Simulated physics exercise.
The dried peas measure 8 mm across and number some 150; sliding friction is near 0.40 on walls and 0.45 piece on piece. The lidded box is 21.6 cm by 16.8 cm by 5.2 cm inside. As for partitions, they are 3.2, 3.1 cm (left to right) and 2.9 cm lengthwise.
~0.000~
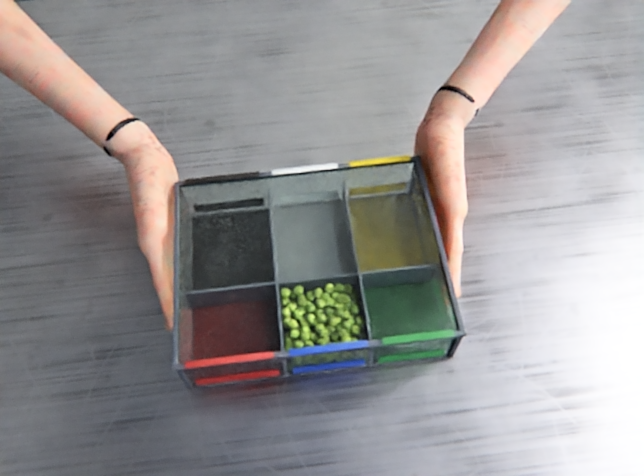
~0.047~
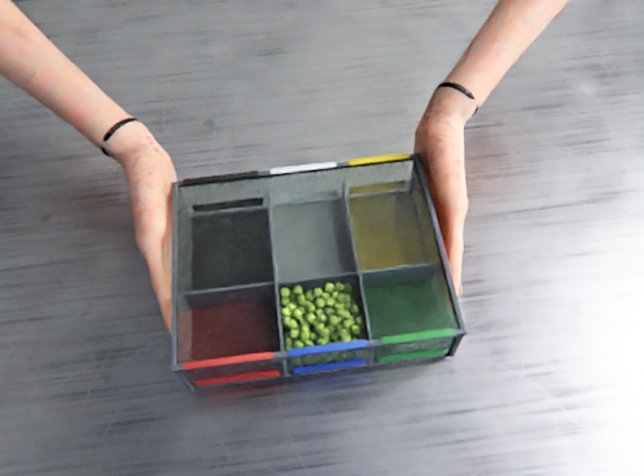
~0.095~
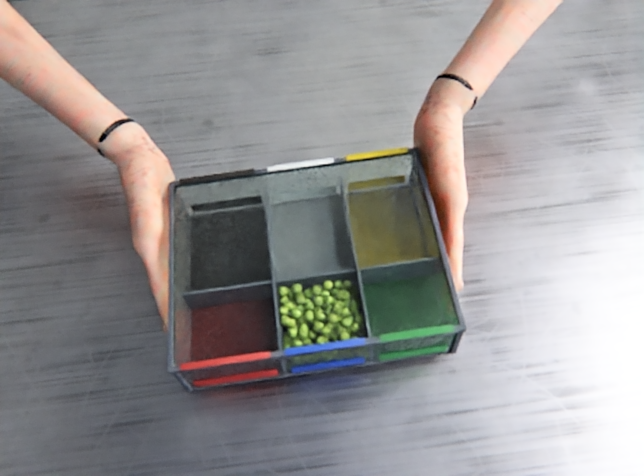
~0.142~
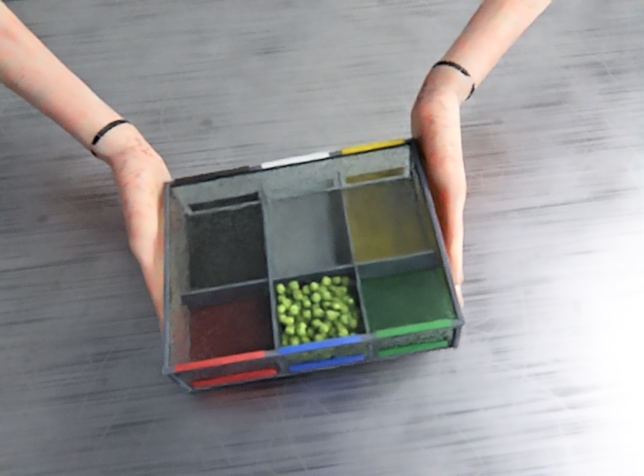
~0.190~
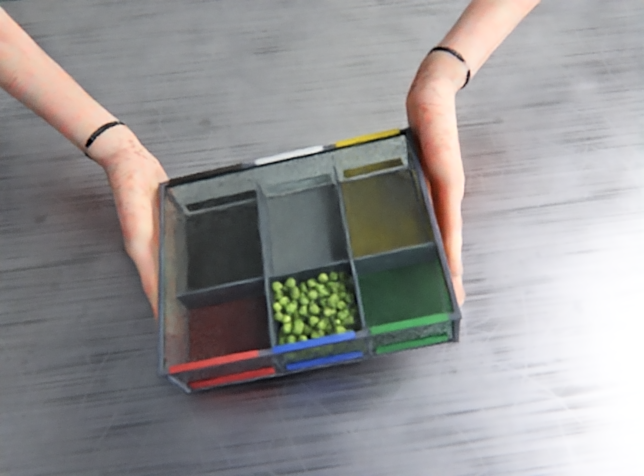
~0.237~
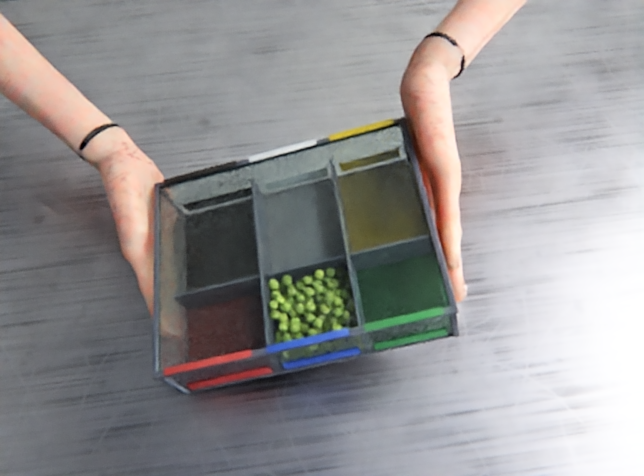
Two hands gradually tilting a divided clear box down toward its left front corner, green peas staying in the blue-marked compartment.
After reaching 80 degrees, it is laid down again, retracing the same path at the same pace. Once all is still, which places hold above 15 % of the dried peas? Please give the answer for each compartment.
Red compartment: Qualifies. Blue compartment: Qualifies. Green compartment: Does not qualify. Yellow compartment: Does not qualify. White compartment: Does not qualify. Black compartment: Does not qualify.
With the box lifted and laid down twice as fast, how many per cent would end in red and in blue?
Red 40 %; blue 55 %.
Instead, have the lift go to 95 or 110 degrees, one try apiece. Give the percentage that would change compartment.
Try one gives around 70 %, try two around 100 %.
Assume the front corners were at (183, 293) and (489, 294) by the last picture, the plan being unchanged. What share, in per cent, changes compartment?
About 55 %.
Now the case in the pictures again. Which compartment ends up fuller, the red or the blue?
It is the blue one.
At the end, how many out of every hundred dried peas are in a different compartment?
I'd say close to 25 percent.
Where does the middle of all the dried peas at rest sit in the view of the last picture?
Around (295, 333).
After 1.24 s, tilt 80 degrees; red 5 %, blue 95 %.
After 1.90 s, tilt 36 degrees; red 25 %, blue 75 %.
Then, at 2.61 s, tilt 0 degrees; red 25 %, blue 75 %.
In the end, at 3.1 s, red 25 %, blue 75 %, green 0 %, yellow 0 %, white 0 %, black 0 %.
